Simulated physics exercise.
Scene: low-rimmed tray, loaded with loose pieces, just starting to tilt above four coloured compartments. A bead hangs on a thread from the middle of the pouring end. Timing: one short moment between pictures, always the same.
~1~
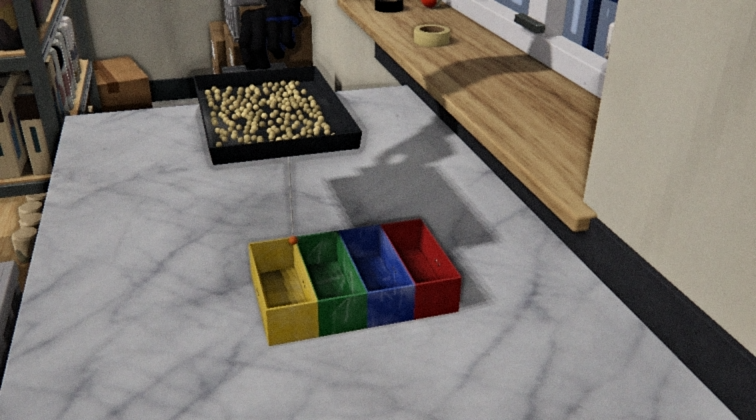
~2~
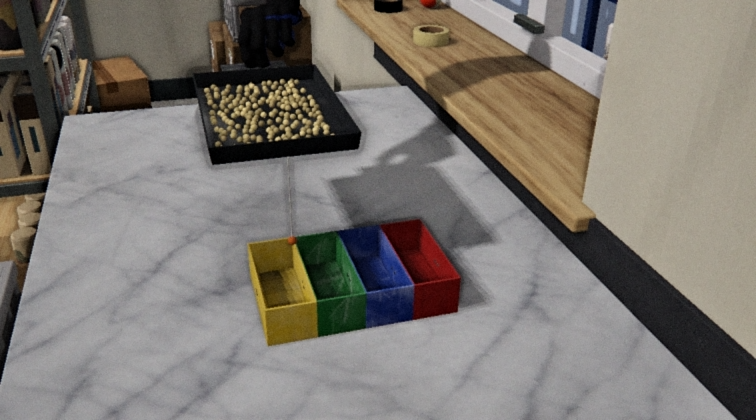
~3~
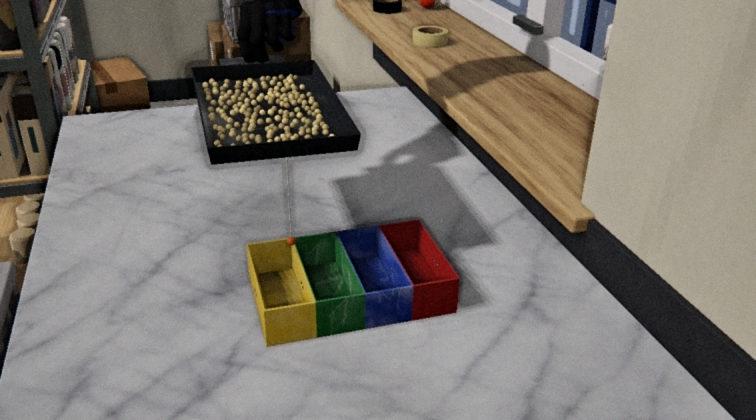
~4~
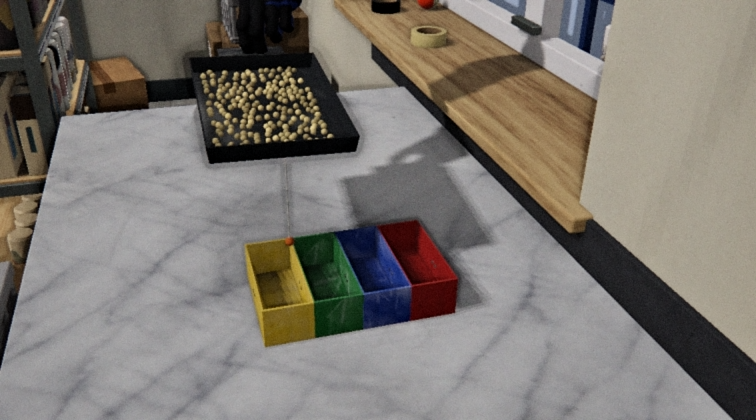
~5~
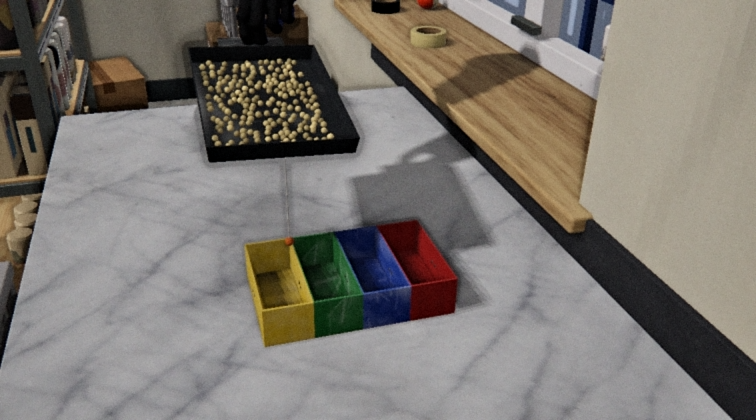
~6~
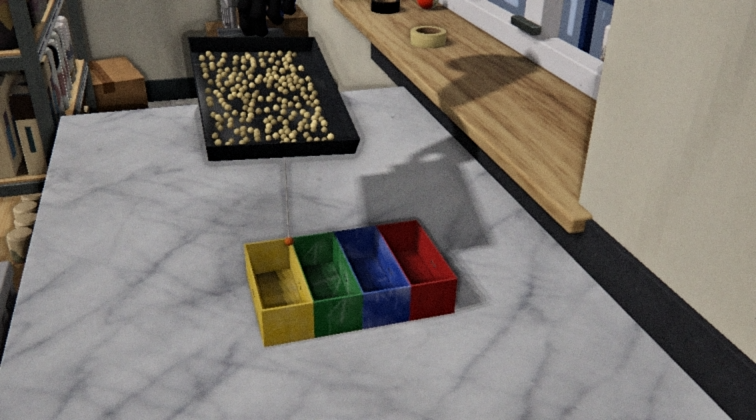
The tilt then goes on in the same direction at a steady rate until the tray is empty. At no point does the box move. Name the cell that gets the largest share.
Blue.
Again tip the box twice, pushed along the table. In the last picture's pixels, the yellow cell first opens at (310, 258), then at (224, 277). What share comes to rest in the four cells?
Near 90 and 100 percent respectively.
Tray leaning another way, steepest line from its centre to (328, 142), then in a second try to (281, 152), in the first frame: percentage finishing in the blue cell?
Near 80 % and 10 %.
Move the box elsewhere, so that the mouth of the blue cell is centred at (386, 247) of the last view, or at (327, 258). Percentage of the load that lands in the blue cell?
Near 20 % and 40 %.
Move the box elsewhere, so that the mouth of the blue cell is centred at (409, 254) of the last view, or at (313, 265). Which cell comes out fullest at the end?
First try: That green cell; second try: The red cell.
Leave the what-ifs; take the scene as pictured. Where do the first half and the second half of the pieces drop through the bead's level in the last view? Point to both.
(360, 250), then (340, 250).
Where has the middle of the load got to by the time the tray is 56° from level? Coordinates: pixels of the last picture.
In the last view the centre sits at roughly (311, 133).
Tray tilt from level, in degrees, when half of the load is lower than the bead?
The tilt then is about 110°.
Soon after the last picture, tray tipped steeply; nearly all on the tray; a stray few in the green cell; a stray few in the blue cell; a stray few falling or outside the box.
A little later, tray tipped right over; nearly all on the tray; a small part in the blue cell; a stray few in the green cell; a stray few falling or outside the box.
Later still, tray tipped past a quarter turn; about two thirds in the blue cell; about a third in the green cell; a small part in the yellow cell; a stray few in the red cell; a stray few falling or outside the box.
At rest, tray tipped past a quarter turn; about two thirds in the blue cell; about a third in the green cell; a small part in the yellow cell; a stray few in the red cell; a stray few outside the box.
